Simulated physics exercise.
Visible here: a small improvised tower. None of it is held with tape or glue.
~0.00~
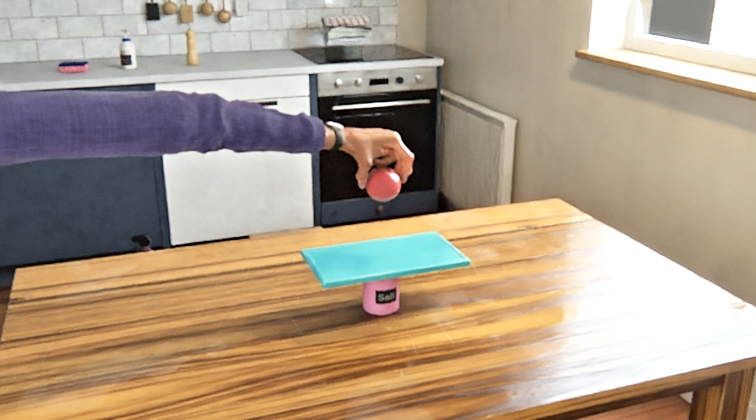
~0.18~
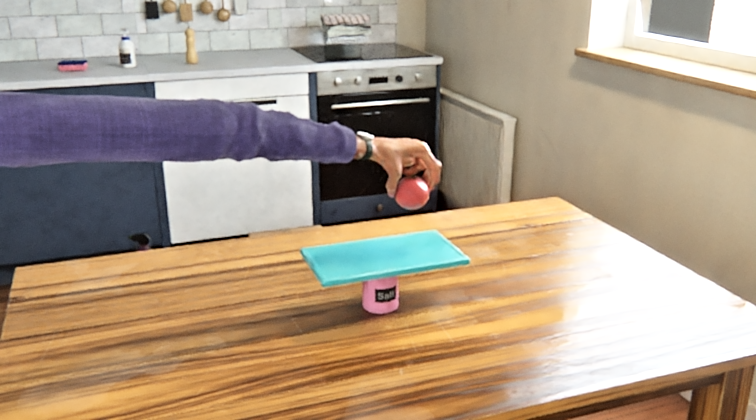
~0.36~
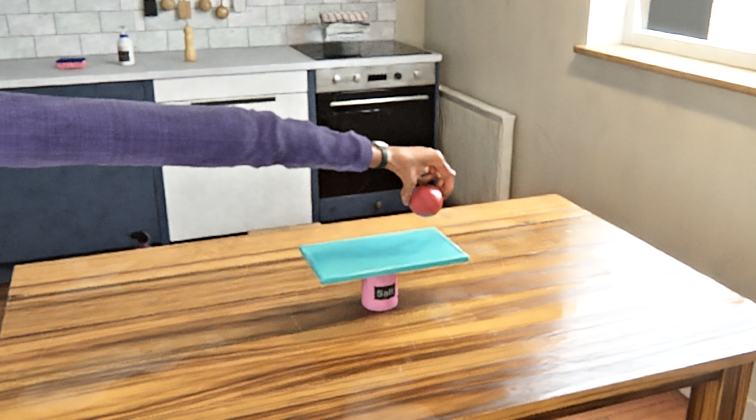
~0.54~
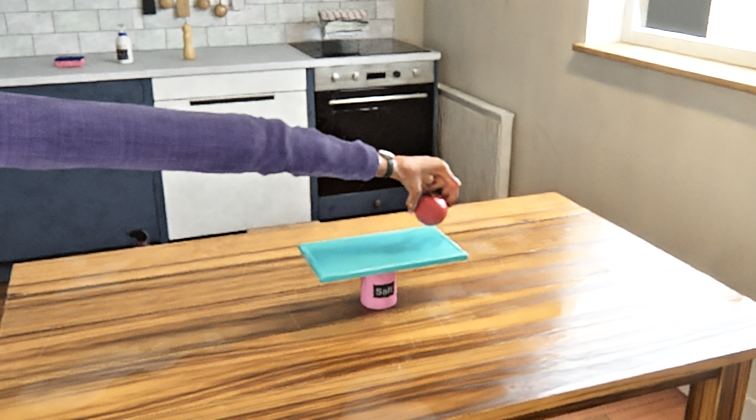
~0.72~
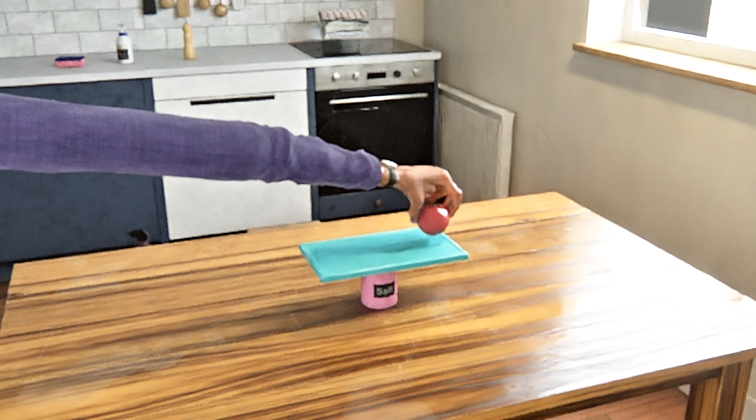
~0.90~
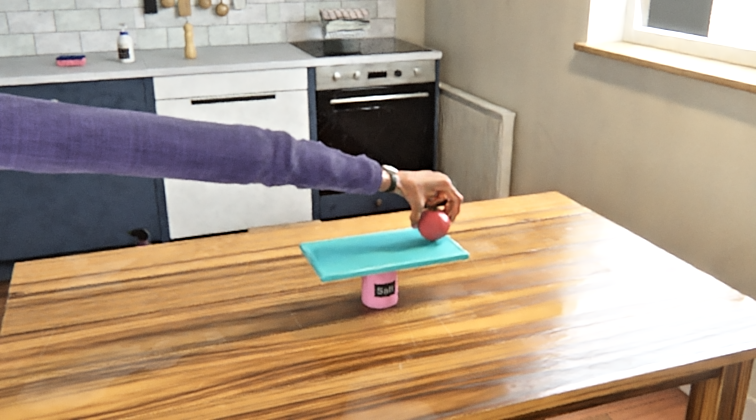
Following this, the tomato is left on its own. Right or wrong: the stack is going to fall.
Right, it falls.
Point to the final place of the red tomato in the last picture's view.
About (462, 270).
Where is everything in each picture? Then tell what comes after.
The first picture shows coming down; red tomato (383, 184); pink jar (381, 285).
The second picture shows coming down; red tomato (412, 192); pink jar (380, 283).
The third picture shows coming down; red tomato (426, 201); pink jar (380, 281).
The fourth picture shows coming down; red tomato (431, 209); pink jar (379, 279).
The fifth picture shows coming down; red tomato (433, 219); pink jar (379, 279).
The sixth picture shows in place under the hand; red tomato (433, 224); pink jar (380, 278).
After 1.20 s, red tomato now fallen; turquoise lid tipped 49° from how it was.
After 1.30 s, turquoise lid tipped 62° from how it was.
After 2.10 s, turquoise lid tipped 45° from how it was.
At rest (3.5 s), fallen, red tomato; tipped over in the stack, turquoise lid; pink jar in place. Seen from the same camera at the end, red tomato near (462, 271). The stack comes apart.
